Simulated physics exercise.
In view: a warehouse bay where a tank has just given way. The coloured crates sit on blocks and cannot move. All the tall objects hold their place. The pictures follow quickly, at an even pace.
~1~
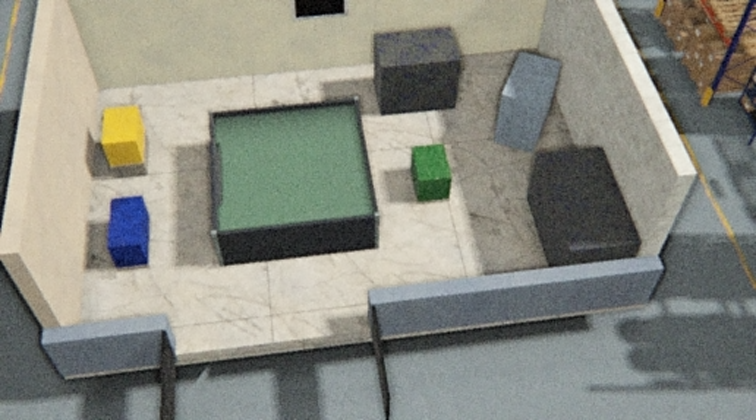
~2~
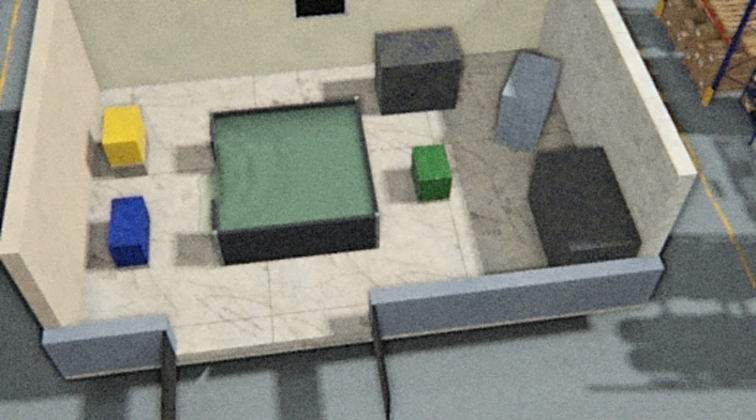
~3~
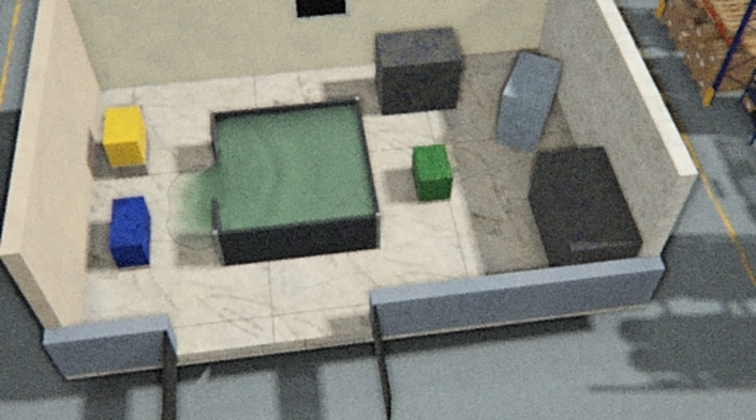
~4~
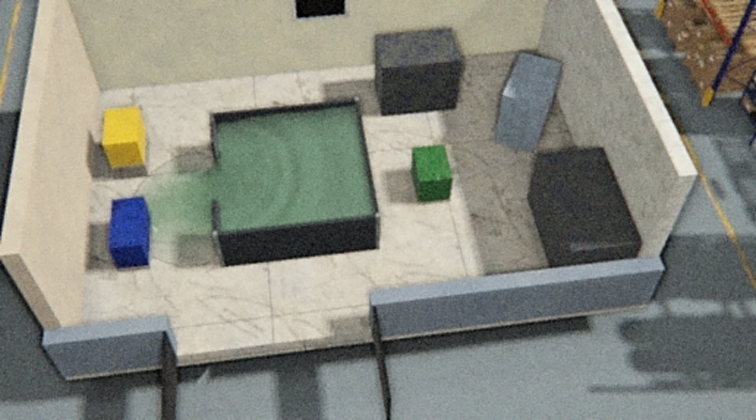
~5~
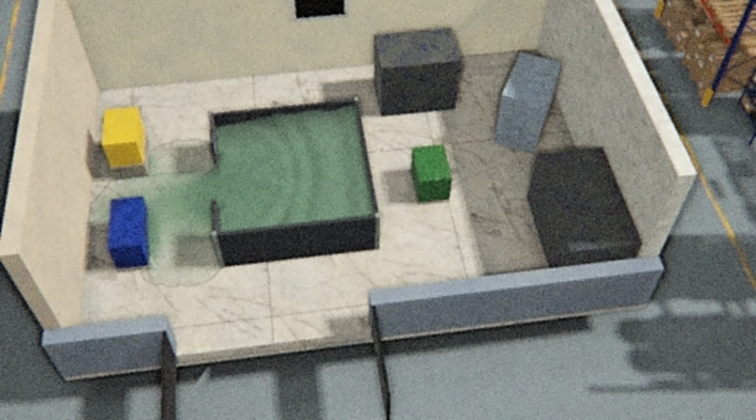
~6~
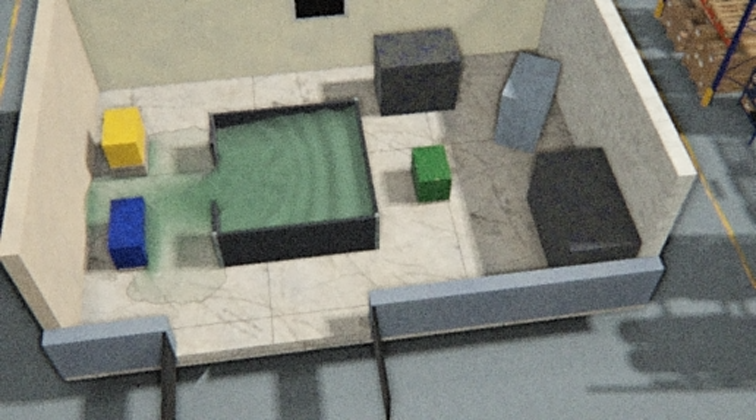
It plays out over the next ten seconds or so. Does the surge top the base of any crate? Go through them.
One by one: The yellow crate is soaked; the green crate is soaked; the blue crate is soaked.
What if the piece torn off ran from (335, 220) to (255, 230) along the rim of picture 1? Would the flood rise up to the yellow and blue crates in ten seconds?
In short: The yellow one is safe, the blue one escapes it.
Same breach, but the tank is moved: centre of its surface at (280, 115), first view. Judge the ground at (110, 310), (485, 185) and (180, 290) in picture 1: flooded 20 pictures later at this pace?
As listed: Awash, not flooded, wet.
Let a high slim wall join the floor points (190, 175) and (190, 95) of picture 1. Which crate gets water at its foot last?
I say the one in green.
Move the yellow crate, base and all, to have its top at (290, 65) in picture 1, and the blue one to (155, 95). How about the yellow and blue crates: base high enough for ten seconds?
The yellow crate keeps dry, the blue crate gets wet.
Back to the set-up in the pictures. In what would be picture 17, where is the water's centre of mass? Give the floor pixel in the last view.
Around (234, 203).
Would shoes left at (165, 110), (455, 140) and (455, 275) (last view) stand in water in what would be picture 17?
In that order: Flooded, free of water, not flooded.
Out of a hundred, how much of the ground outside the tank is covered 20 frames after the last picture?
I make it 45 per cent.
A moment on, water covers 25 % of the floor; the yellow crate water round its plinth, the green crate not reached, the blue crate water round its plinth.
Next, water covers 35 % of the floor; the yellow crate water round its plinth, the green crate not reached, the blue crate water round its plinth.
Then, water covers 45 % of the floor; the yellow crate water round its plinth, the green crate not reached, the blue crate water round its plinth.
Later, water covers 85 % of the floor; the yellow crate water round its plinth, the green crate water round its plinth, the blue crate water round its plinth.
In the end, water covers 100 % of the floor; the yellow crate was topped, the green crate was topped, the blue crate was topped.
